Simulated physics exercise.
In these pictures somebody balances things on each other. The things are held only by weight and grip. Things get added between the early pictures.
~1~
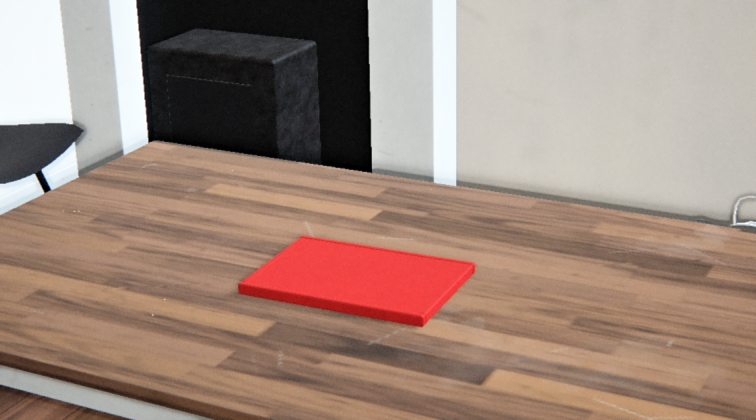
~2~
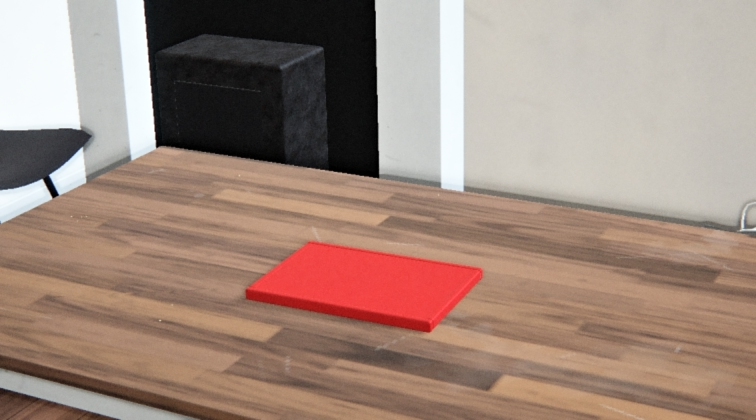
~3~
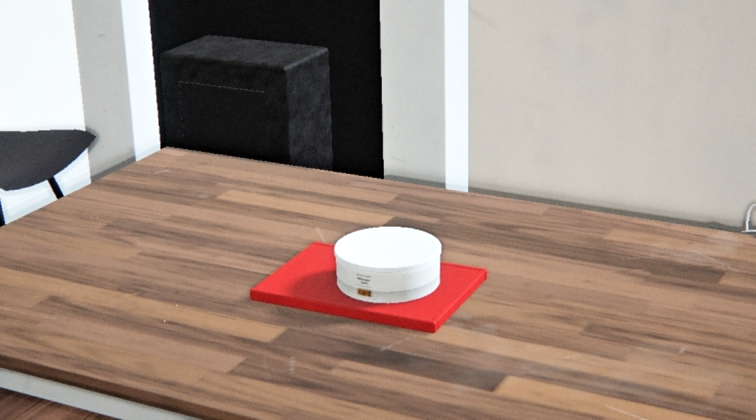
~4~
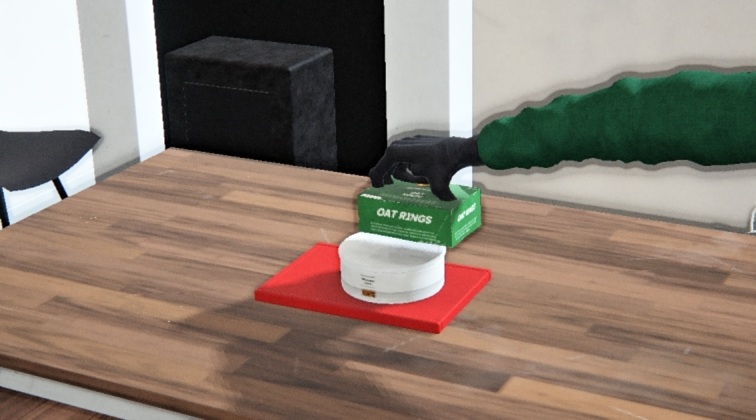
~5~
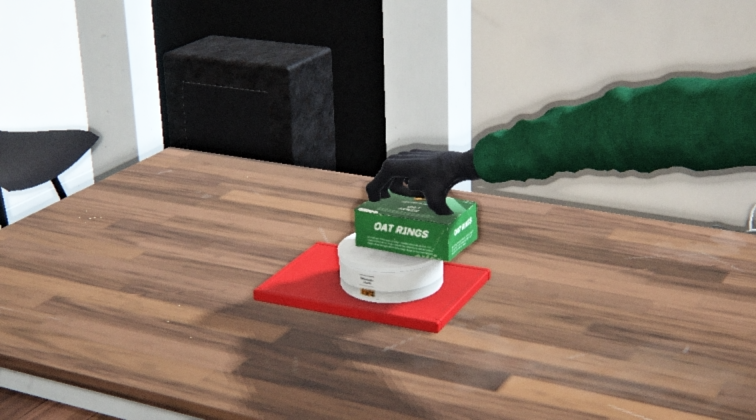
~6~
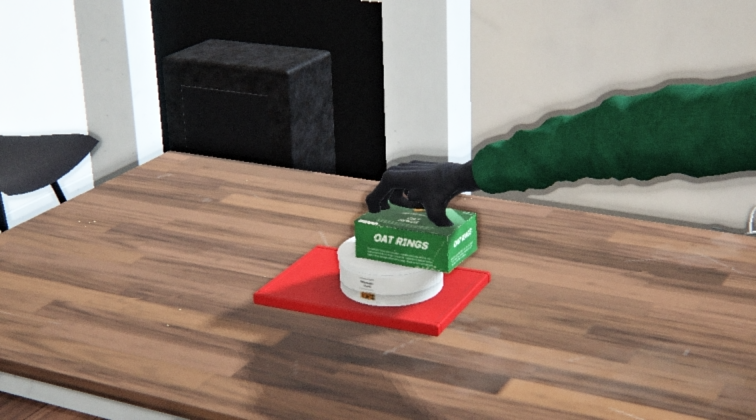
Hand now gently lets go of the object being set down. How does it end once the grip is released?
It will stay balanced.
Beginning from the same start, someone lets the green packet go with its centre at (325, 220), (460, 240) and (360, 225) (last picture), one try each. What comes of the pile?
Lab note - try 1: Collapse; try 2: Collapse; try 3: No collapse.
Then, 0.30 s later than the last frame, all is still.
Then, 0.80 s later than the last frame, green packet resting near (416, 235).
When it is over, all 3 as before. End places, in pixels of the last picture, green packet near (416, 235). The pile stays up.
